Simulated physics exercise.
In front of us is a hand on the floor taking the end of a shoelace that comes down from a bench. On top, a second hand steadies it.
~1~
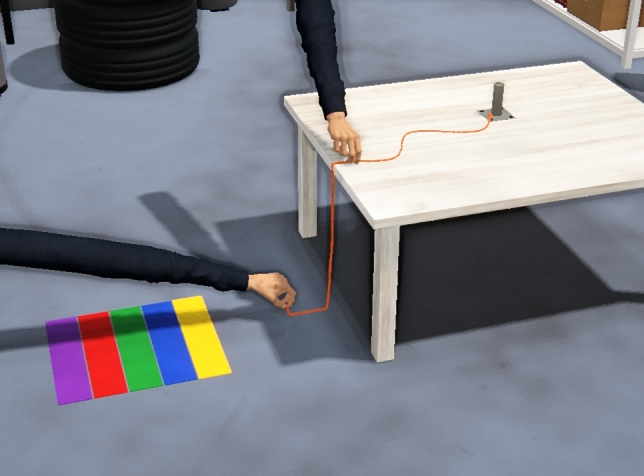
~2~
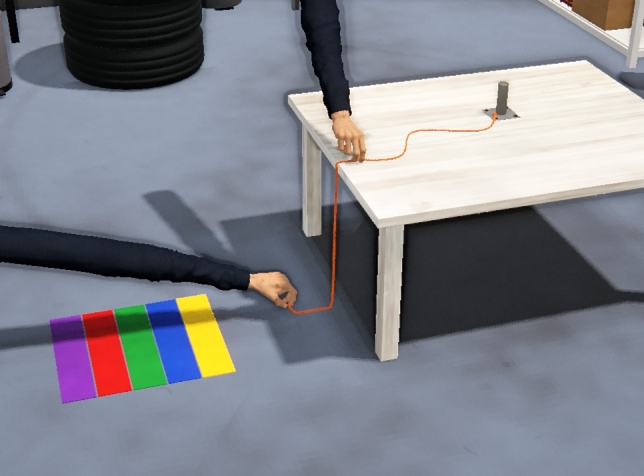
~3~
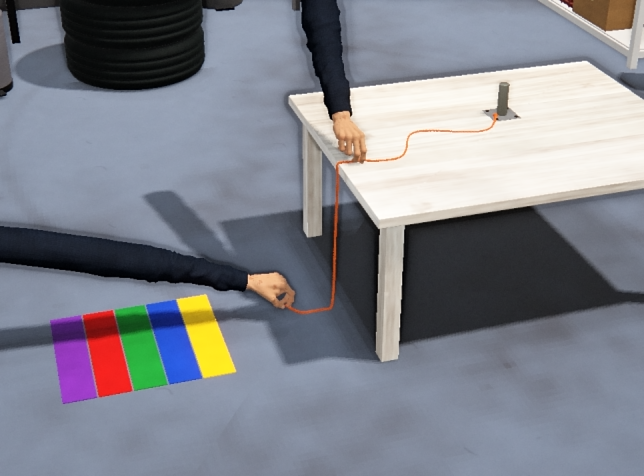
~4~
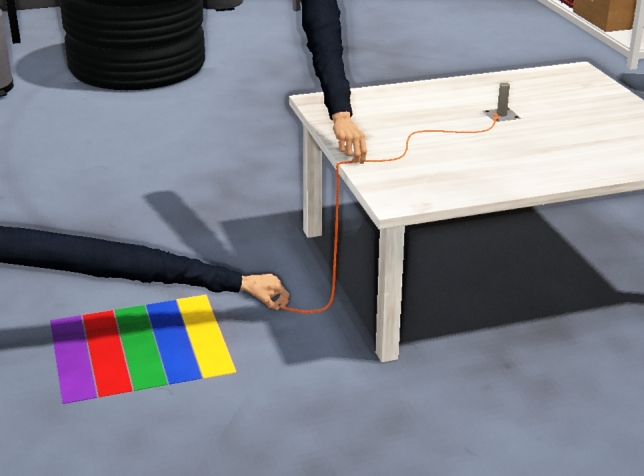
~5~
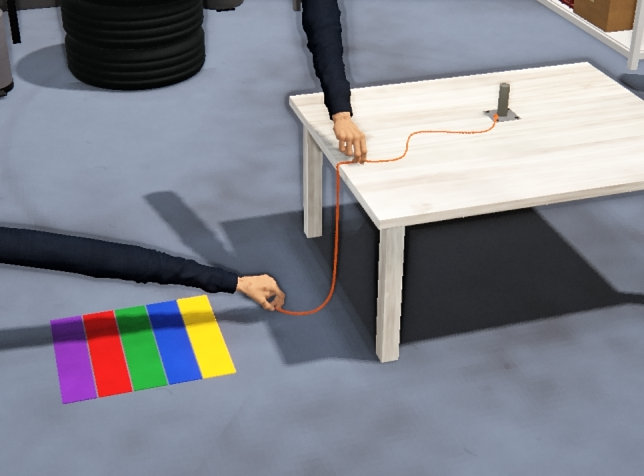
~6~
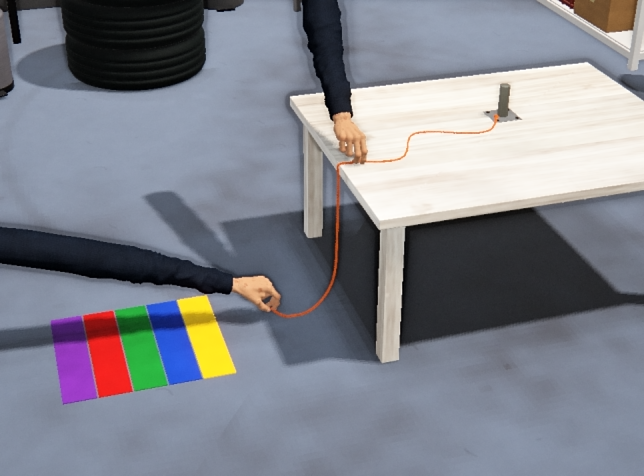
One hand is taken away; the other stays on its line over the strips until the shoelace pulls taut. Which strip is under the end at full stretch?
The green strip.
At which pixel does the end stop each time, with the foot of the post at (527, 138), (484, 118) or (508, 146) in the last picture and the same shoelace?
Around (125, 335), then (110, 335), then (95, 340).
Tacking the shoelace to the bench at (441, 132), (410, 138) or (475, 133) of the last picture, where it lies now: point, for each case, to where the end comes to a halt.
In order: (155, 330), then (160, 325), then (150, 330).
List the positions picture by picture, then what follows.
In the first picture, end (286, 305); yellow (210, 361); blue (176, 367); green (142, 373); red (108, 379); purple (72, 386).
In the second picture, end (287, 304); shoelace through (490, 127) (423, 130) (401, 156) (337, 168) (335, 235) (333, 294).
In the third picture, end (285, 305).
In the fourth picture, end (280, 306); shoelace through (491, 128) (424, 131) (402, 157) (338, 169) (336, 236) (333, 295).
In the fifth picture, end (275, 308).
In the sixth picture, end (271, 309); shoelace through (492, 129) (424, 132) (402, 157) (338, 170) (337, 237) (325, 295).
A little later, end near (200, 320); over yellow.
Next, end near (158, 327); over blue.
When it is tight, end near (133, 332); over green. It halts on the green strip.
